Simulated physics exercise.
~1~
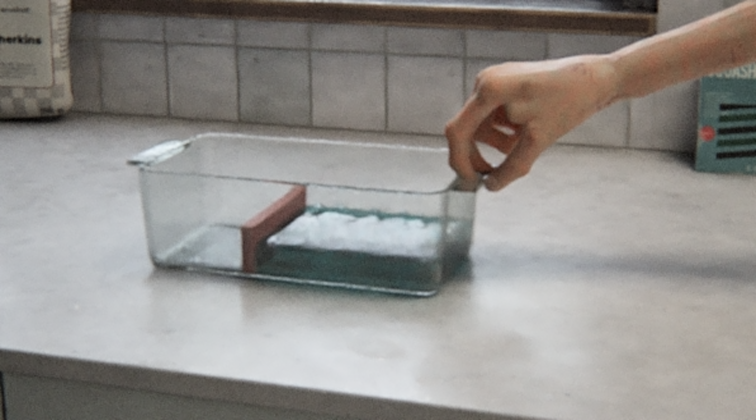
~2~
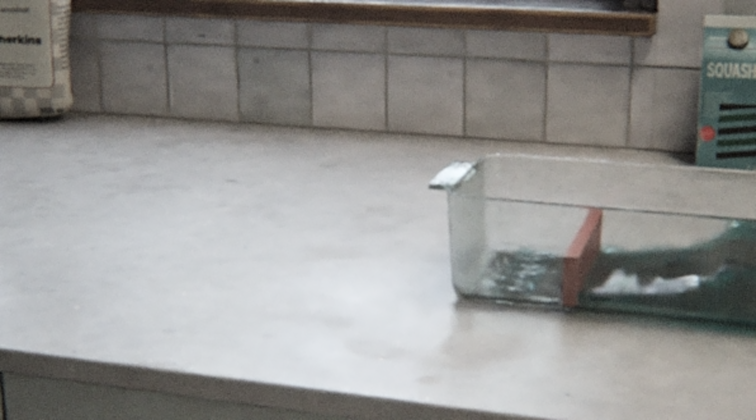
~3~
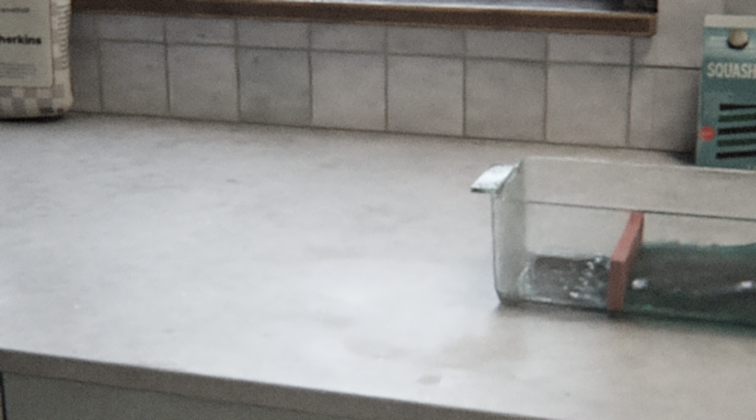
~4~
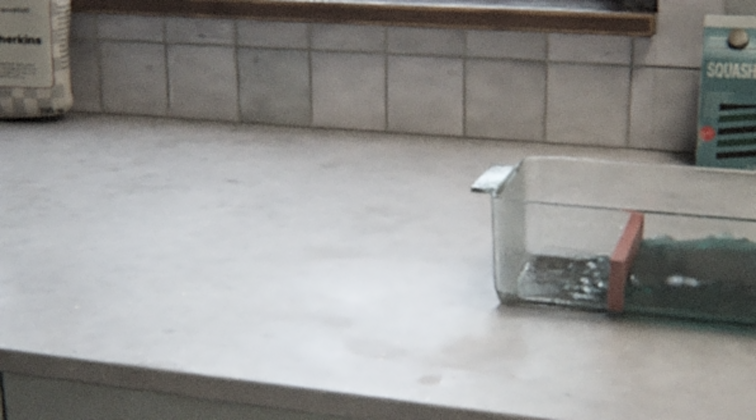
A glass food box with a reddish divider and water in its right part was pulled rightwards across the counter by a hand, the water sloshing and a little reaching the left side, before the box came to rest partly out of view.
